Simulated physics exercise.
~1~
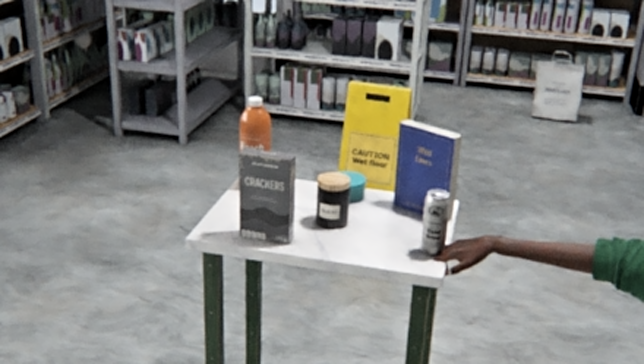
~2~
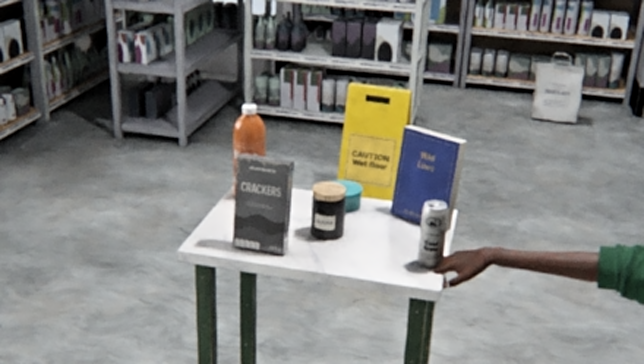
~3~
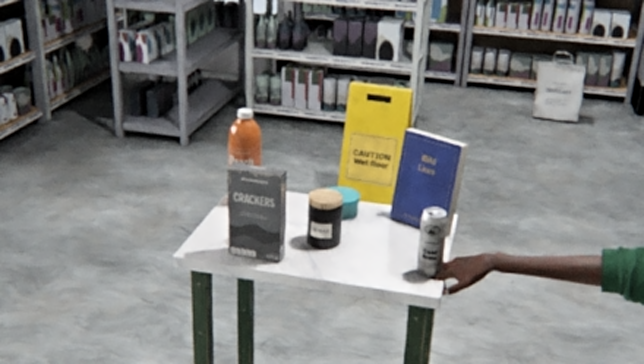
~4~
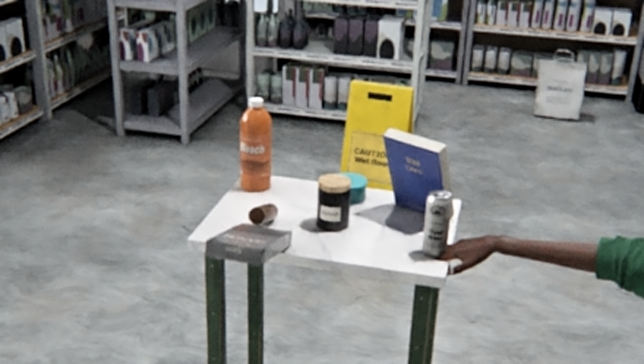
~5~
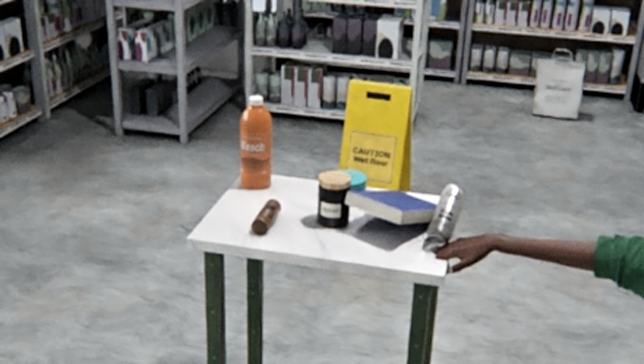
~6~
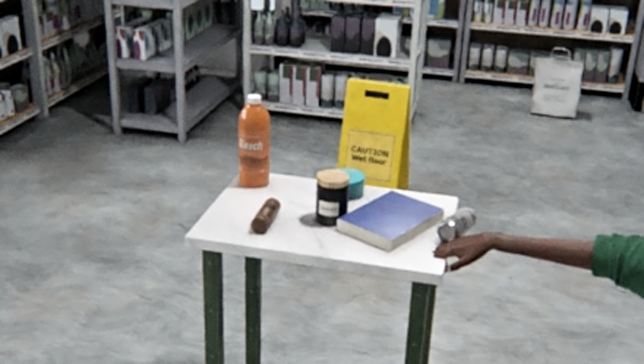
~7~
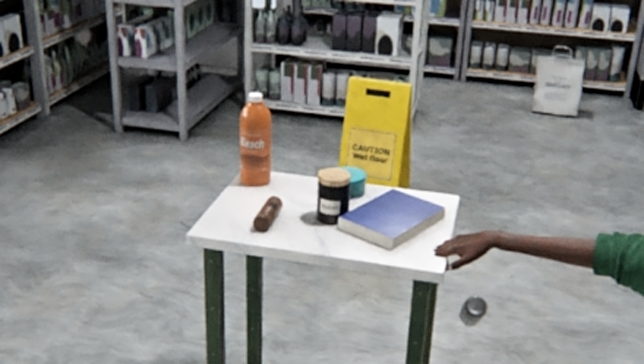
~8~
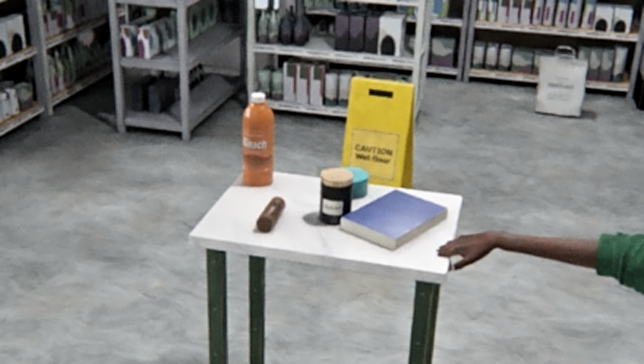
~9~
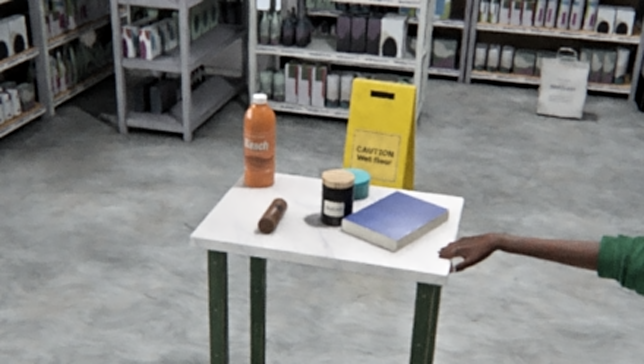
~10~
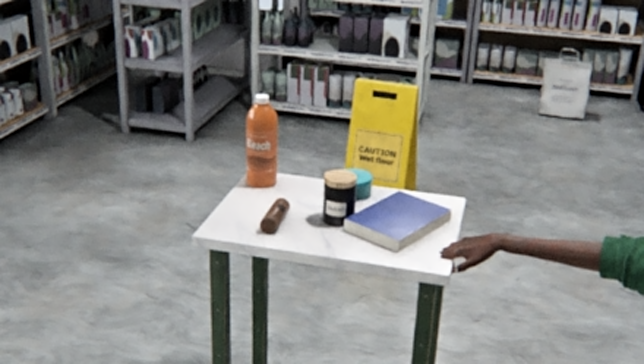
A white table with a hand at its corner jolted, and a grey crackers box toppled forward off it, then a blue book fell flat and a can tipped and dropped off the right side, leaving the bottle, jar and tub standing beside a fallen brown shaker.
